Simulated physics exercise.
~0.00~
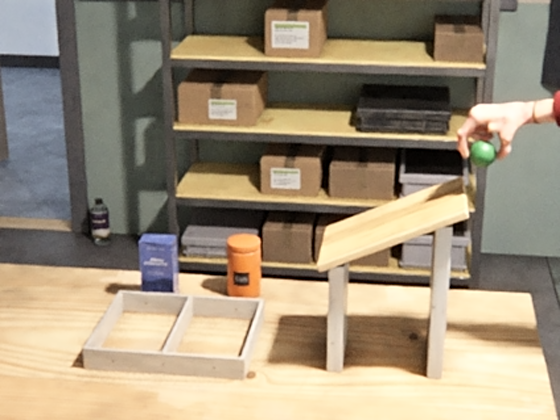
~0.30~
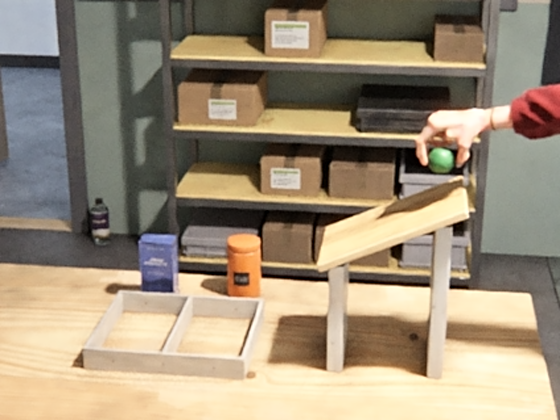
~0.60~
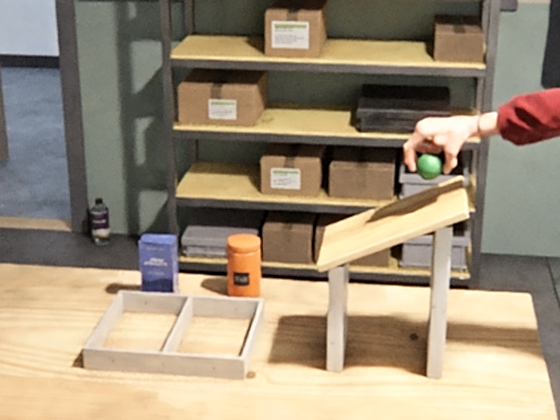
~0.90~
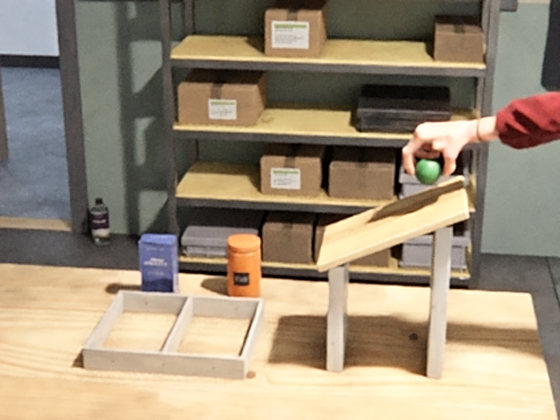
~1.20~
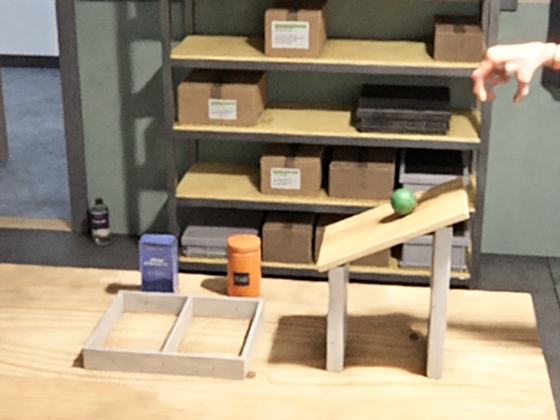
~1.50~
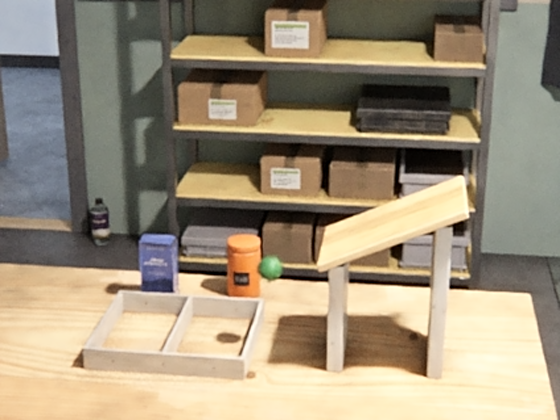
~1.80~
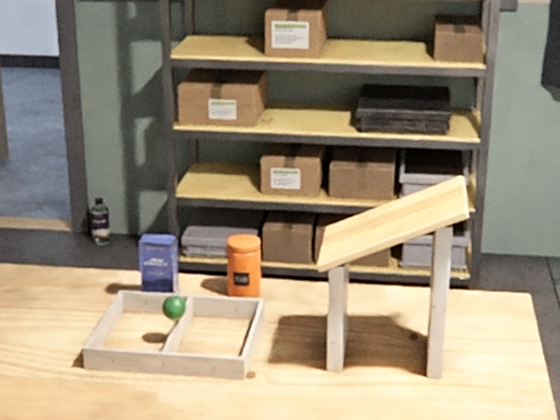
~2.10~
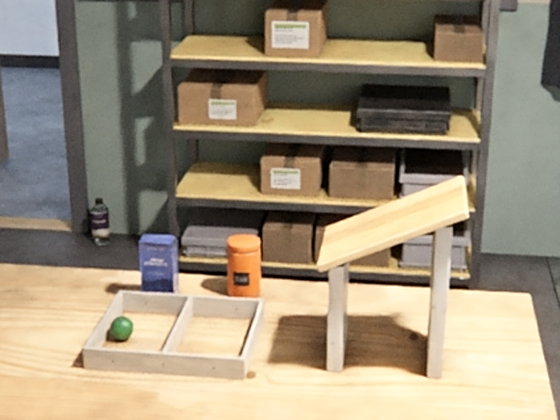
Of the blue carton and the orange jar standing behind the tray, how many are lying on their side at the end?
None of them are. The blue carton and the orange jar are both still upright at the end.
